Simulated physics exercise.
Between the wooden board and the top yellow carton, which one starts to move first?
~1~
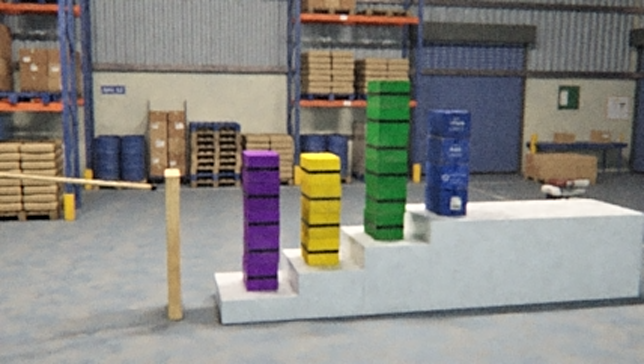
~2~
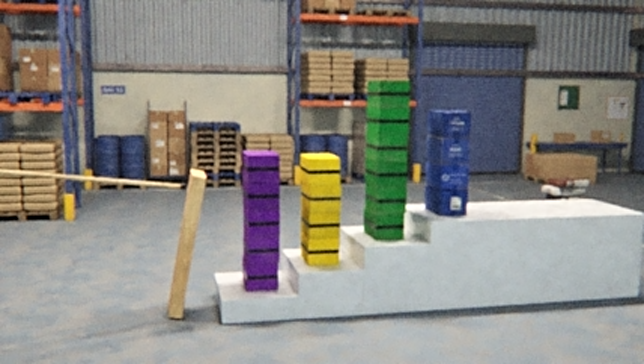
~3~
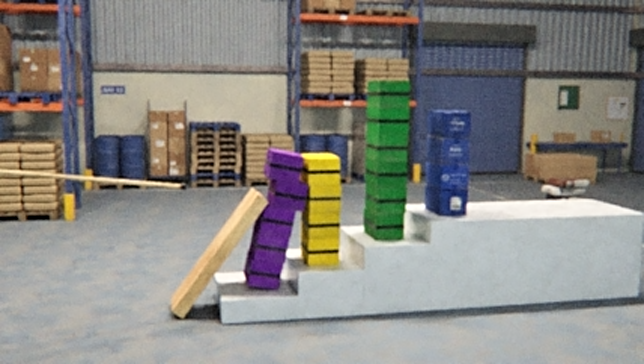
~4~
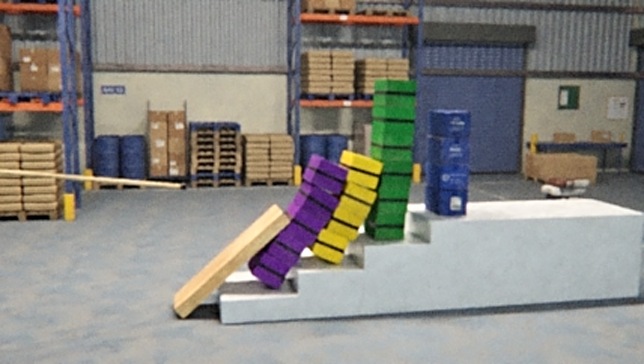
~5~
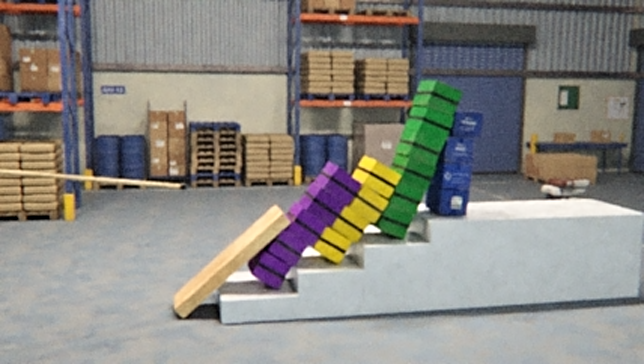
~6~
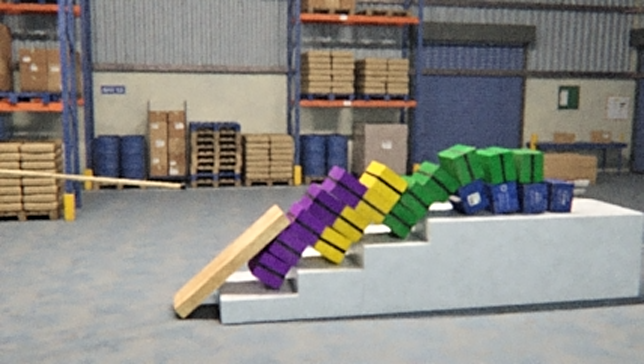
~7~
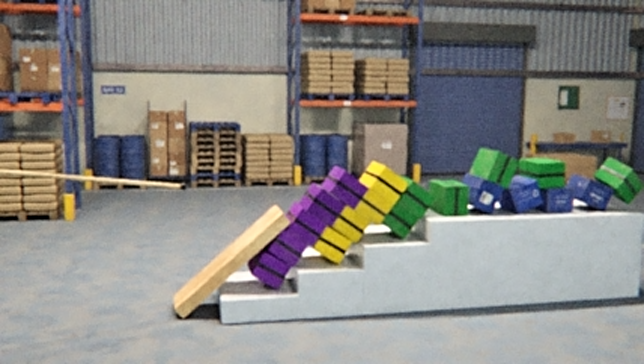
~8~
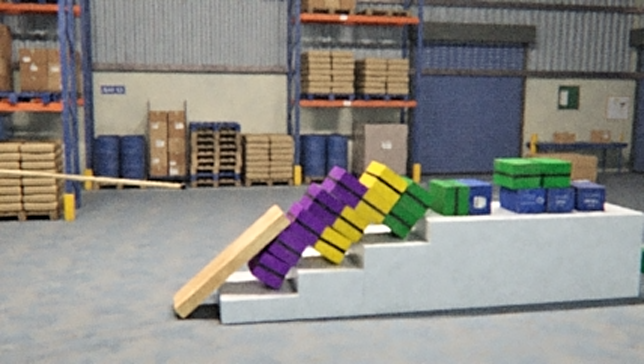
The wooden board starts to move first, tipping to the right while the top yellow carton is still in place. The yellow carton shifts only later, once the purple column has leaned over against its column.
